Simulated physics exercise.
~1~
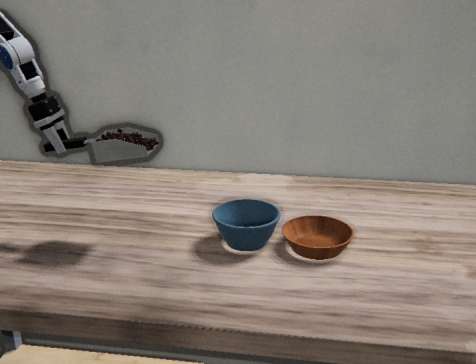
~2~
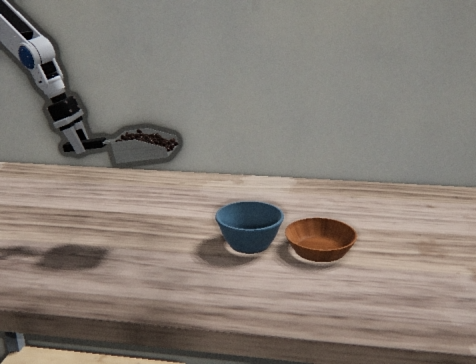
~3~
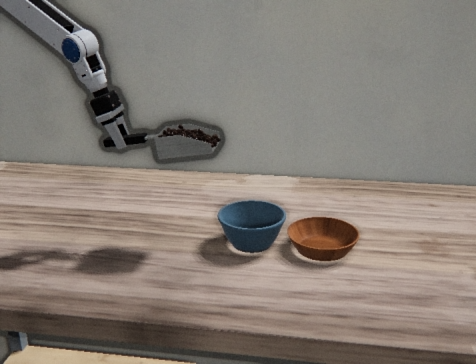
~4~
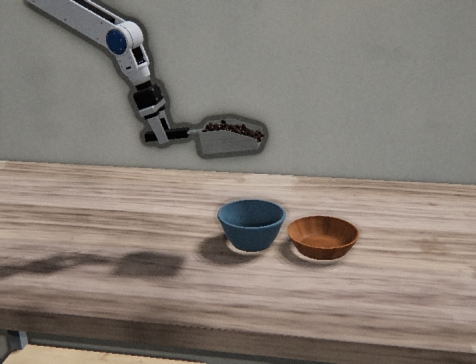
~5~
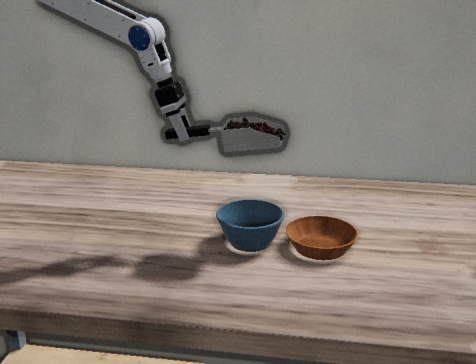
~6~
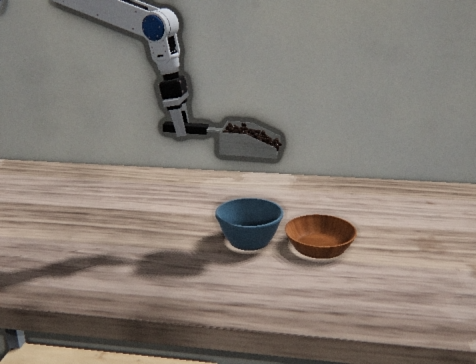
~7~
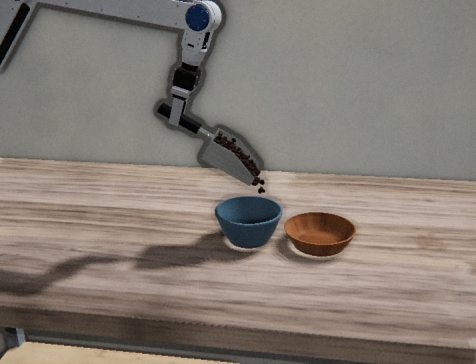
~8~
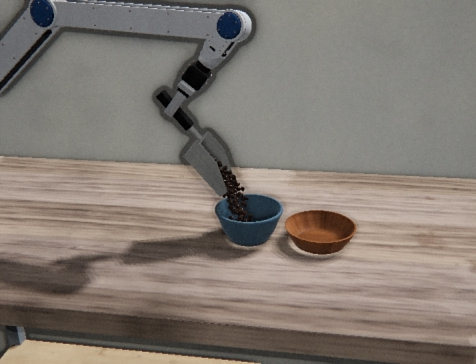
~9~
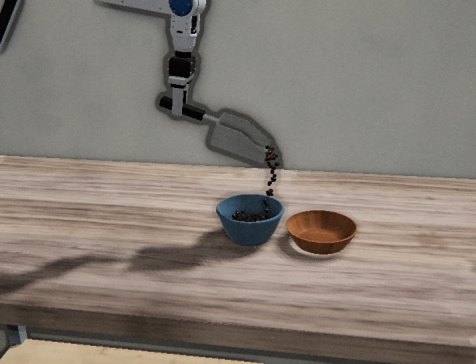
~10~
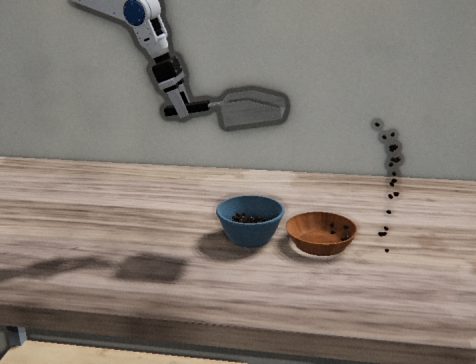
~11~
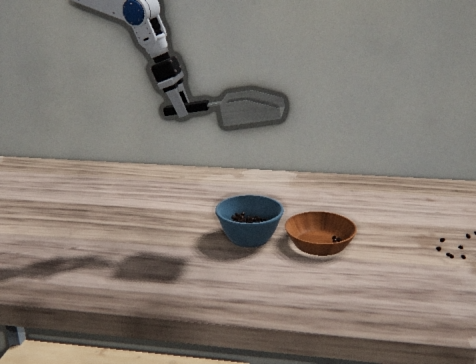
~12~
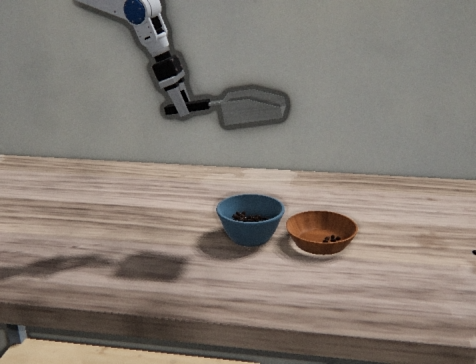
A robot arm carried a scoop of dark beans rightward over a wooden table and tipped most into a blue bowl, then swung the scoop back level, flinging the rest right, a few landing in the brown bowl and others scattering past it.
